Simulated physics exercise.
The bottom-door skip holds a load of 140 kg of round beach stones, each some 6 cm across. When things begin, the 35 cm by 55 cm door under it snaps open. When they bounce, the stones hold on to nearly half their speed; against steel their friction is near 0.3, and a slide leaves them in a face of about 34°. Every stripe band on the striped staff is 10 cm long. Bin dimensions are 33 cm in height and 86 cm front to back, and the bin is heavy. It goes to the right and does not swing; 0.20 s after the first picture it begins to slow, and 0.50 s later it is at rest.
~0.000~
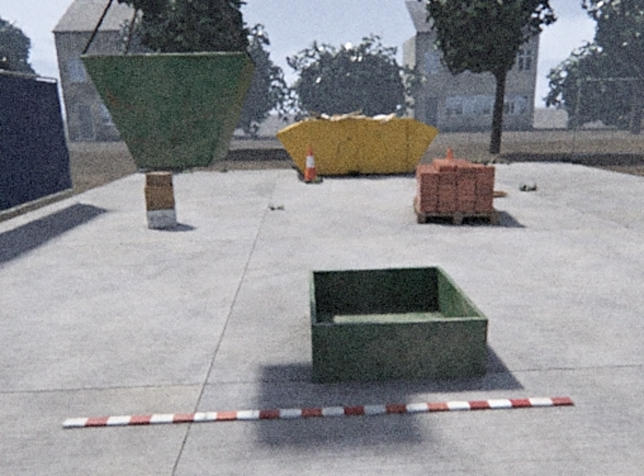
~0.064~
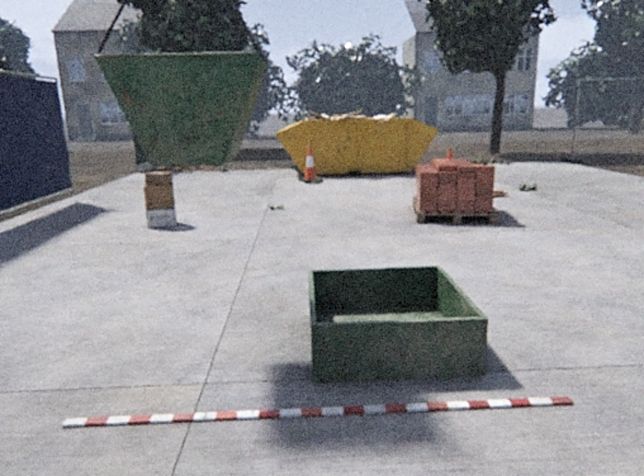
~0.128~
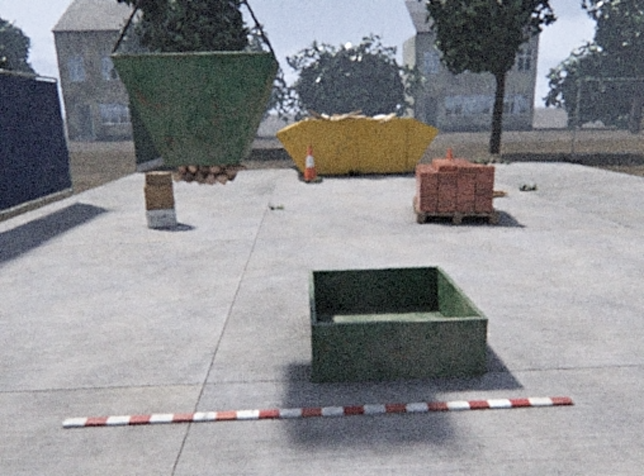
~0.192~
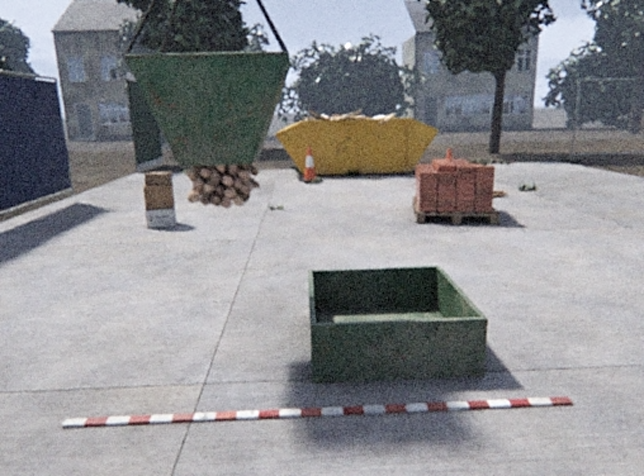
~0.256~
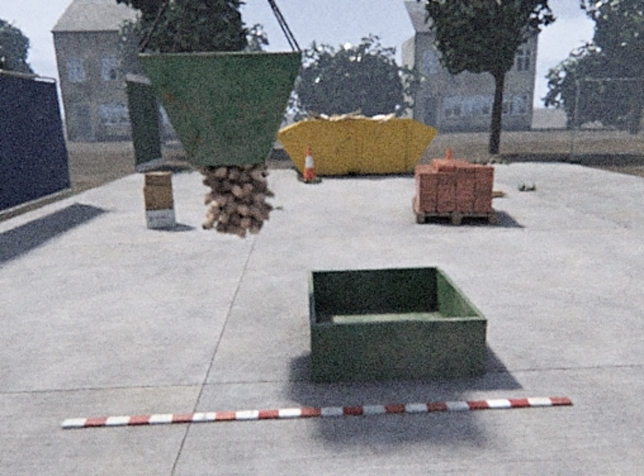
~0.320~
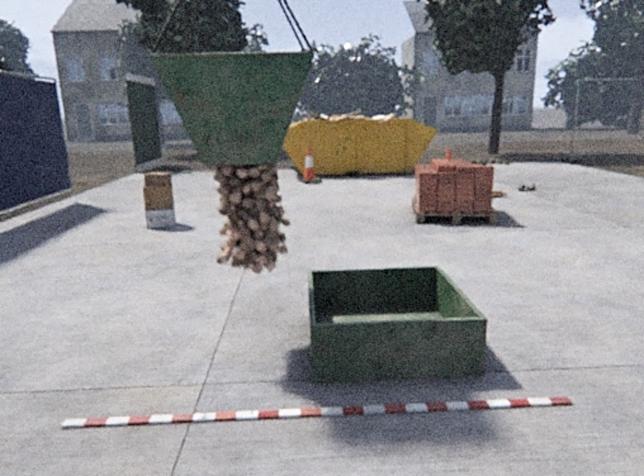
A green skip hanging from cables glides to the right above a concrete yard, at first with nothing beneath it. Round brown stones then begin dropping from its underside, and the cluster lengthens into a thick falling column, still in the air to the left of an open green bin behind a red-and-white striped staff.
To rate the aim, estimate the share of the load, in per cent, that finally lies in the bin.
Roughly 13 per cent finally lies in the bin.
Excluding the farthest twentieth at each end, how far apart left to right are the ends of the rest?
Roughly 150 cm.
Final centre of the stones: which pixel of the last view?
(274, 342).
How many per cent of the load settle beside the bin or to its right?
Close to 5 in a hundred.
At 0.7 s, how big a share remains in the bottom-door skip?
I'd put it near 0 per cent.
After 0.7 s, 0 % in the bottom-door skip, 88 % falling or lying left of the bin, 12 % falling or lying in the bin; the stones farthest right are at (381, 309).
After 1.1 s, 0 % in the bottom-door skip, 85 % falling or lying left of the bin, 13 % falling or lying in the bin, 1 % falling or lying beside or right of the bin; the stones farthest right are at (445, 321).
After 1.7 s, 0 % in the bottom-door skip, 84 % falling or lying left of the bin, 13 % falling or lying in the bin, 2 % falling or lying beside or right of the bin; the stones farthest right are at (446, 311).
After 2.6 s, 0 % in the bottom-door skip, 84 % falling or lying left of the bin, 13 % falling or lying in the bin, 3 % falling or lying beside or right of the bin; the stones farthest right are at (447, 310).
After 4.5 s, 0 % in the bottom-door skip, 84 % left of the bin, 13 % in the bin, 3 % beside or right of the bin; the stones farthest right are at (447, 310).
